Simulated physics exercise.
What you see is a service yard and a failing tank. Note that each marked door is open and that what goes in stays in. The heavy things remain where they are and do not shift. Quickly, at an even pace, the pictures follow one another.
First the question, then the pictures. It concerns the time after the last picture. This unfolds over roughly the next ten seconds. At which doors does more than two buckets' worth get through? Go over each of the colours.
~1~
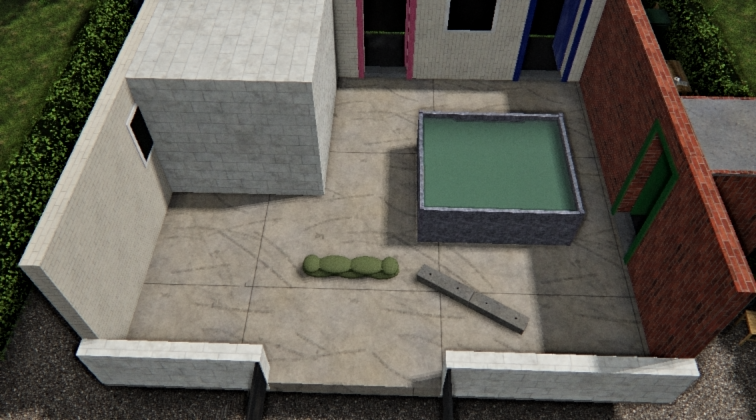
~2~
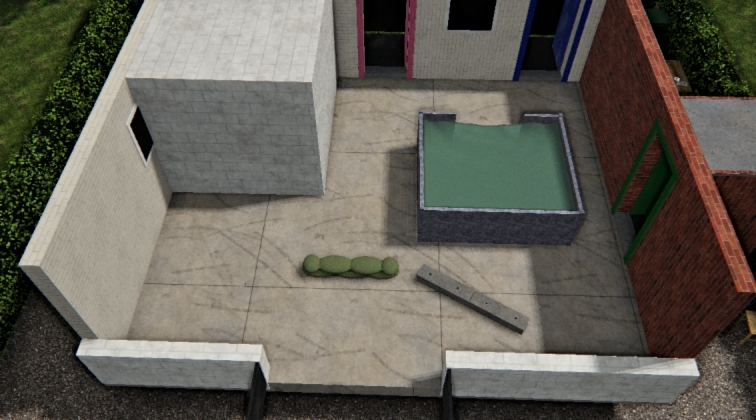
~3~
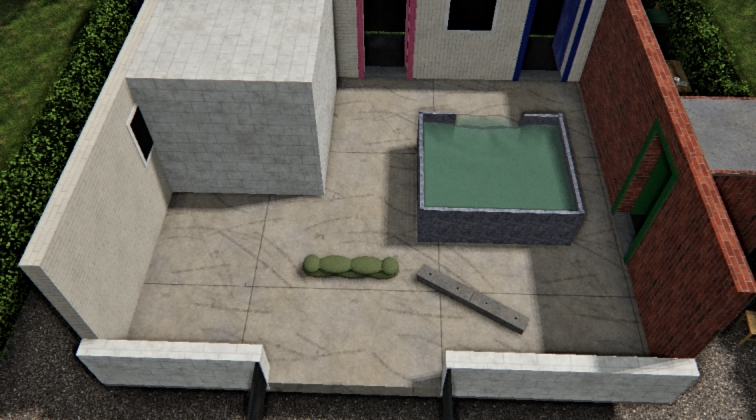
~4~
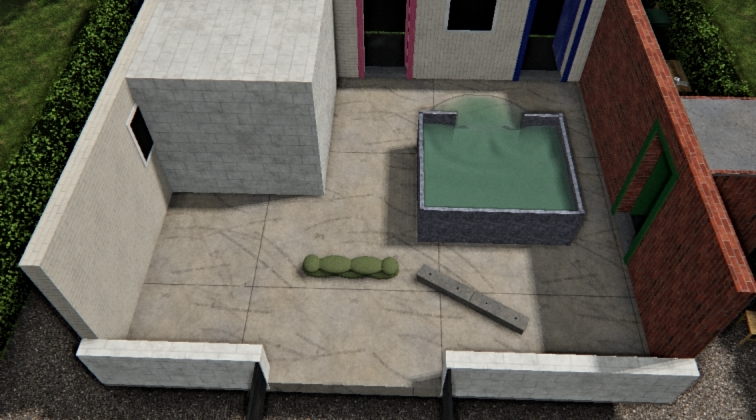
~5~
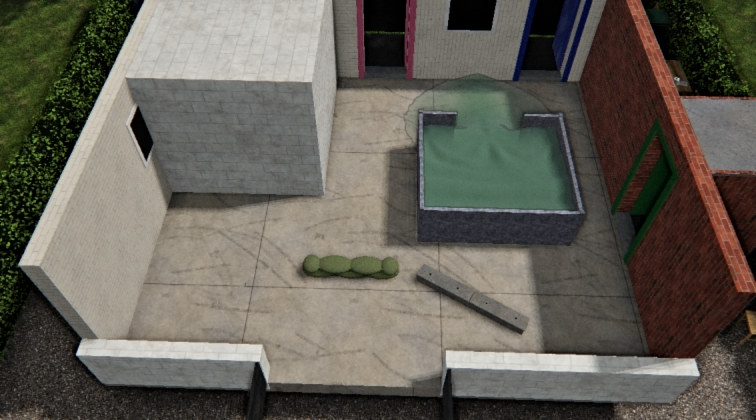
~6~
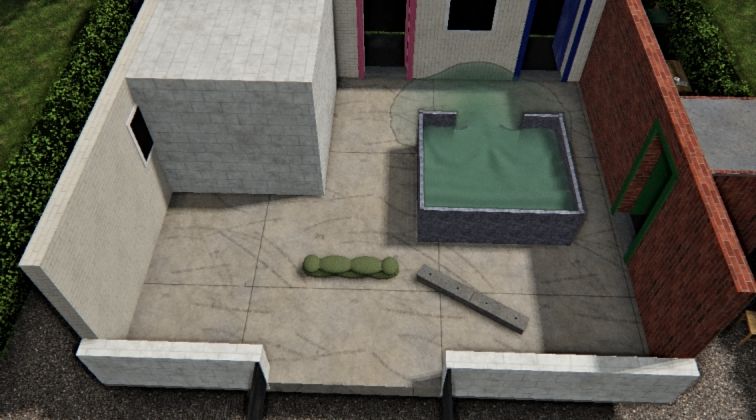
The blue door lets through more than two buckets; the green door lets through two buckets or less; the pink door lets through more than two buckets.
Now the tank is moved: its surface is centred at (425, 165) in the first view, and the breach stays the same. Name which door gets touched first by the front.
That would be the pink door.
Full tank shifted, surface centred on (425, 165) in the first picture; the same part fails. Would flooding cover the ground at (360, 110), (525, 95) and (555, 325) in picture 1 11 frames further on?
So, in the order given, I'd say soaked through, soaked through, unaffected.
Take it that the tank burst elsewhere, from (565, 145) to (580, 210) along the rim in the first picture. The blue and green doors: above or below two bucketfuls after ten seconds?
Turns out the blue one gets past it, while the green one gets past it.
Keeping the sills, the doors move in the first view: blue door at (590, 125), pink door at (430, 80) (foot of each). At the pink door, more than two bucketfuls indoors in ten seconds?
One by one: Pink takes more.
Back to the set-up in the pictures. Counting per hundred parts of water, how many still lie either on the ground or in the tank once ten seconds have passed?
Near 84 in a hundred.
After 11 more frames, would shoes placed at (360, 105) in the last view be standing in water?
By then I'd expect it to be inundated.
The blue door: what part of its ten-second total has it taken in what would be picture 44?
Roughly 85 per cent.
A moment on, water covers 20 % of the floor; the blue door over two buckets in, the green door not reached, the pink door wet at the sill, nothing in.
Next, water covers 25 % of the floor; the blue door far over two buckets in, the green door not reached, the pink door under two buckets in.
Then, water covers 45 % of the floor; the blue door far over two buckets in, the green door wet at the sill, nothing in, the pink door over two buckets in.
Later, water covers 80 % of the floor; the blue door far over two buckets in, the green door wet at the sill, nothing in, the pink door far over two buckets in.
In the end, water covers 95 % of the floor; the blue door far over two buckets in, the green door wet at the sill, nothing in, the pink door far over two buckets in.
